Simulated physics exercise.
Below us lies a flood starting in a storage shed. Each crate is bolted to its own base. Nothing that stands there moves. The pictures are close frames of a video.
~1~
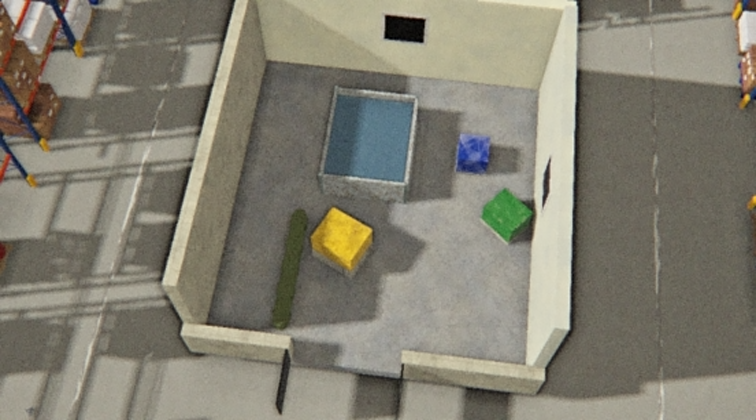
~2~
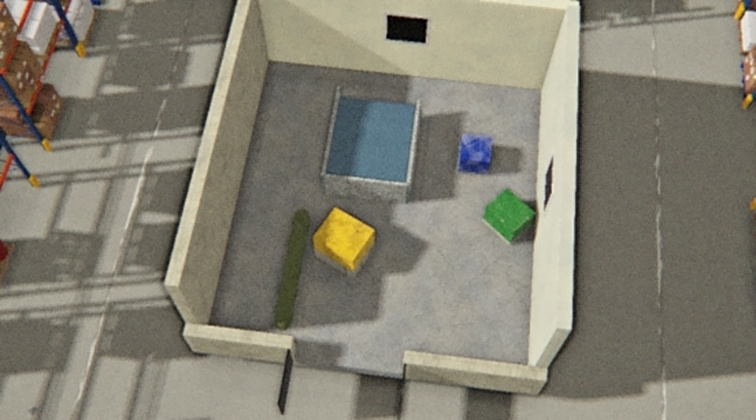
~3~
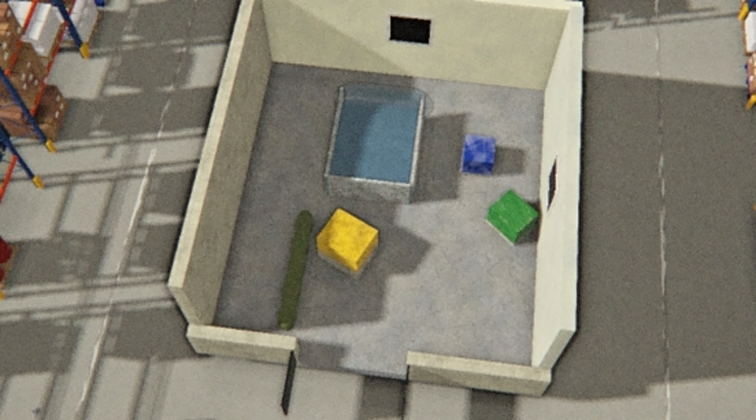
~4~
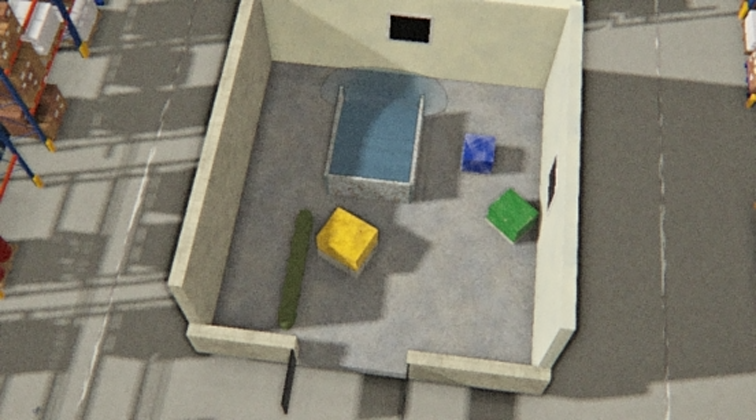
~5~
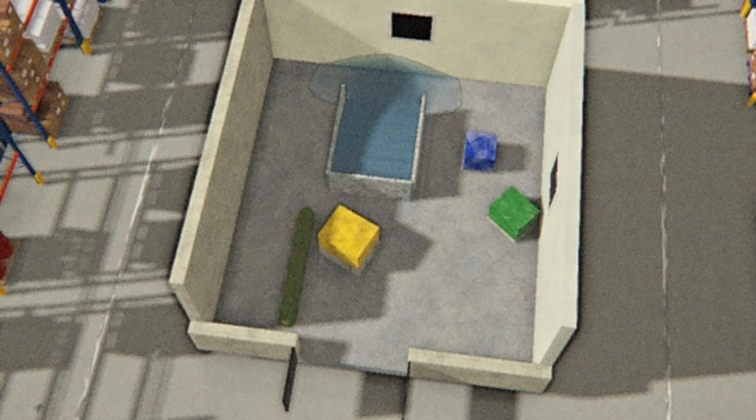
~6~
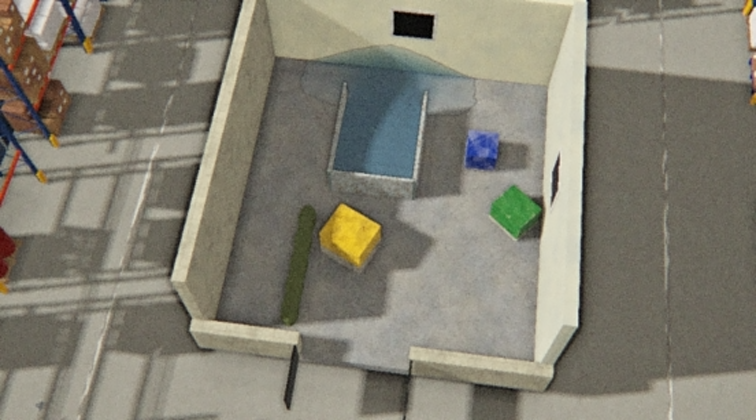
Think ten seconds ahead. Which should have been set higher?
The green crate gets wet; the yellow crate stays dry; the blue crate gets wet.
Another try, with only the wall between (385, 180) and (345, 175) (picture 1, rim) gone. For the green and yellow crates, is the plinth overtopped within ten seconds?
Then: The green one ends up wet; the yellow one is topped.
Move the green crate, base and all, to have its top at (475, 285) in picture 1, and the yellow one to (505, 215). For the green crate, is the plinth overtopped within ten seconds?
In short: Green remains dry.
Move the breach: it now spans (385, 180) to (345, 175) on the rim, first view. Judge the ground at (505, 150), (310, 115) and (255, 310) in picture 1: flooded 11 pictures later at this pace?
In that order: Free of water, not flooded, free of water.
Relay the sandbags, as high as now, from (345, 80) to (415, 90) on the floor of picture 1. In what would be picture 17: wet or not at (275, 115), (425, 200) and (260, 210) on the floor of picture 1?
One after the other: Wet, free of water, free of water.
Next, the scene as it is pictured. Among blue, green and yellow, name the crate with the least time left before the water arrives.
The crate marked blue.
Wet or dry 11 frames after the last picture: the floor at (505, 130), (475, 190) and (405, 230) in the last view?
One after the other: Covered, clear, free of water.
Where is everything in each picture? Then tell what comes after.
Still water in the water tank at (370, 137), in the first frame.
Water pours out on the water tank's far side and has run to a hidden place, in the second frame.
Water pours out on the water tank's far side and has run to (337, 95), in the third frame.
The front is at (344, 68), out from the gap on the water tank's far side, in the fourth frame.
Water pours out on the water tank's far side and has run to (323, 64), in the fifth frame.
Water pours out on the water tank's far side and has run to (309, 60), in the sixth frame.
A moment on, water covers 15 % of the floor; the green crate not reached, the yellow crate not reached, the blue crate not reached.
Next, water covers 30 % of the floor; the green crate not reached, the yellow crate not reached, the blue crate water round its plinth.
Then, water covers 50 % of the floor; the green crate water round its plinth, the yellow crate water round its plinth, the blue crate water round its plinth.
Later, water covers 80 % of the floor; the green crate water round its plinth, the yellow crate water round its plinth, the blue crate water round its plinth.
In the end, water covers 95 % of the floor; the green crate was topped, the yellow crate stayed above the water, the blue crate was topped.
